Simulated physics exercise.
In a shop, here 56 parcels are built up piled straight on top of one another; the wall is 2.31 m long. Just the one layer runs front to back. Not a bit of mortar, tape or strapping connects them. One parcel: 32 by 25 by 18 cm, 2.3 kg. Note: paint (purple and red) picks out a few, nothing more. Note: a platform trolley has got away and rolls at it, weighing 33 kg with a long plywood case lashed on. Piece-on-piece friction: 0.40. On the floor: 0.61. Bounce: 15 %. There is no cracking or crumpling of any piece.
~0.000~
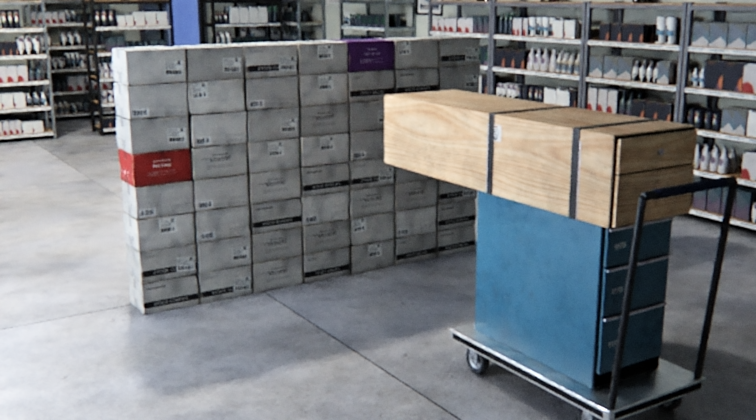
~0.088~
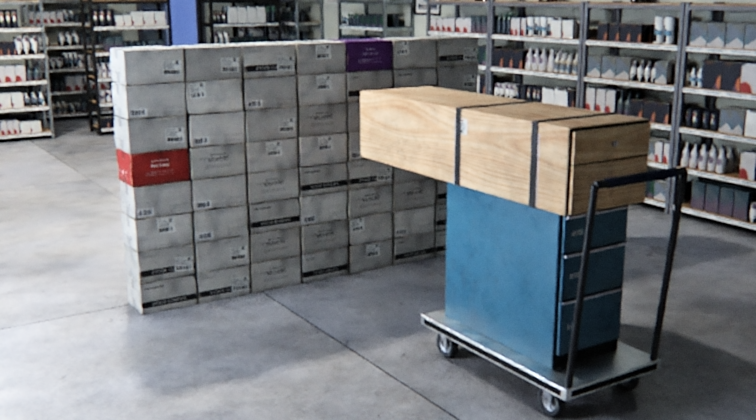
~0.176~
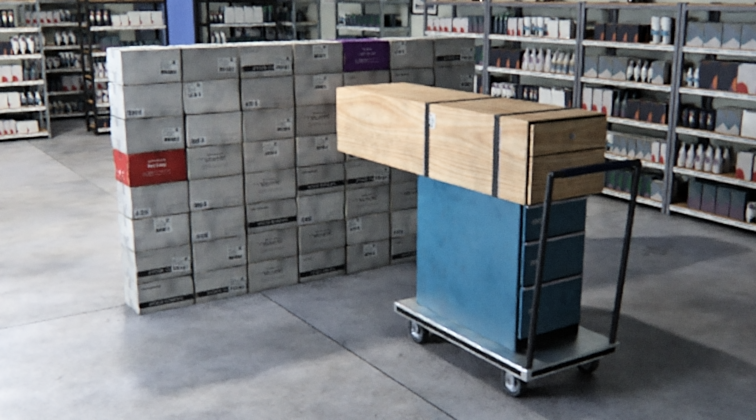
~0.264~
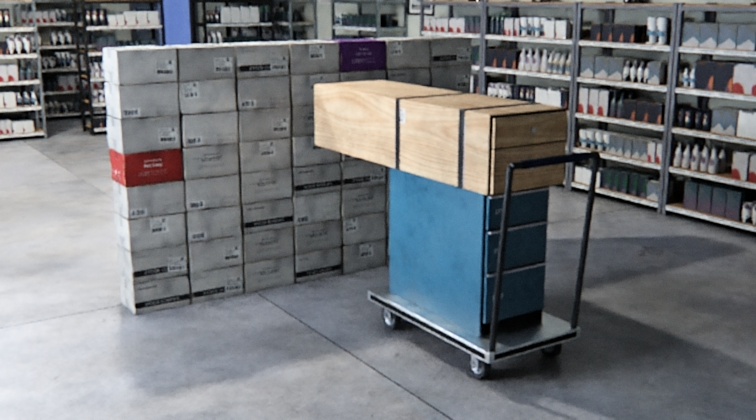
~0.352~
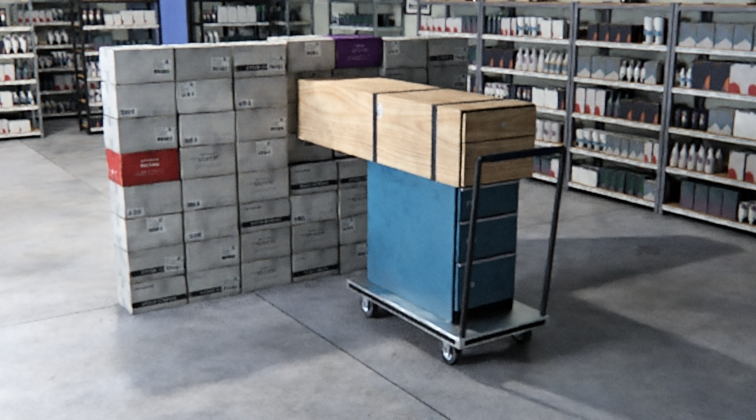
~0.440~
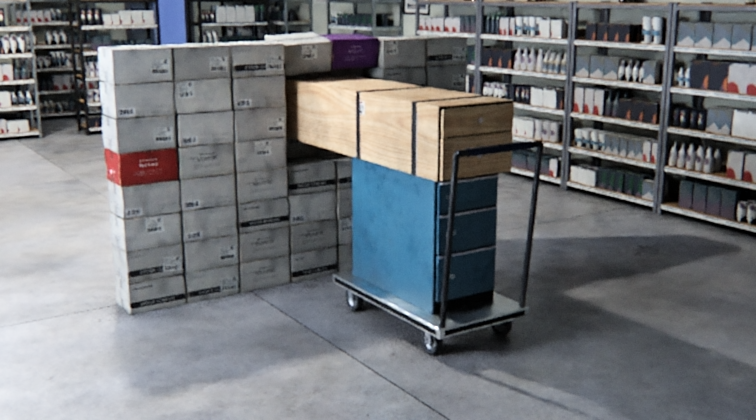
A platform trolley carrying a blue drawer cabinet with a long strapped wooden crate across its top rolls leftward and away over a grey concrete floor, seen from slightly above in a shelf-lined storeroom. Ahead stands a wall of stacked pale grey parcels, one red at left and one purple in the top row. The camera pans slightly as the crate's front end pushes into the wall, shifting and tilting several parcels.
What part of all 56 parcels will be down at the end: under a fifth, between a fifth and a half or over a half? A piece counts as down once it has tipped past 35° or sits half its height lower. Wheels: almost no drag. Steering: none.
Down fraction: Short of a fifth.
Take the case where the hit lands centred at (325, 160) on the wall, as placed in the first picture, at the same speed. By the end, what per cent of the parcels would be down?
30 %.
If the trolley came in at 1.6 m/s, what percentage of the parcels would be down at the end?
Share down: Close to 20%.
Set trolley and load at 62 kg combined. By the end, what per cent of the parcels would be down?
I'd put it near 10 in a hundred.
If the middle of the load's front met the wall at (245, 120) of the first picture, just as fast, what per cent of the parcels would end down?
Roughly 10 per cent would be down.
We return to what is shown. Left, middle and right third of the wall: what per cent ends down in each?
Left third 0 percent, middle third 20 percent, right third 0 percent.
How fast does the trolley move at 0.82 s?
Speed: Close to 0.9 m/s.
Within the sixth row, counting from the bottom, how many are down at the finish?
I count 2 down there.
After 0.60 s, load 44 cm past the wall's line, still rolling; 6 of the 56 parcels down; purple parcel 40 mm lower.
After 0.82 s, load 71 cm past the wall's line, still rolling; 6 of the 56 parcels down; purple parcel 42 mm lower.
After 1.16 s, load 90 cm past the wall's line, still rolling; 6 of the 56 parcels down; purple parcel 42 mm lower.
At rest (2.0 s), load 93 cm past the wall's line, stopped; 6 of the 56 parcels down; red parcel unmoved; purple parcel 42 mm lower. That is 11 per cent. As the last picture would show them, middles, red parcel near (141, 164), purple parcel near (304, 55).
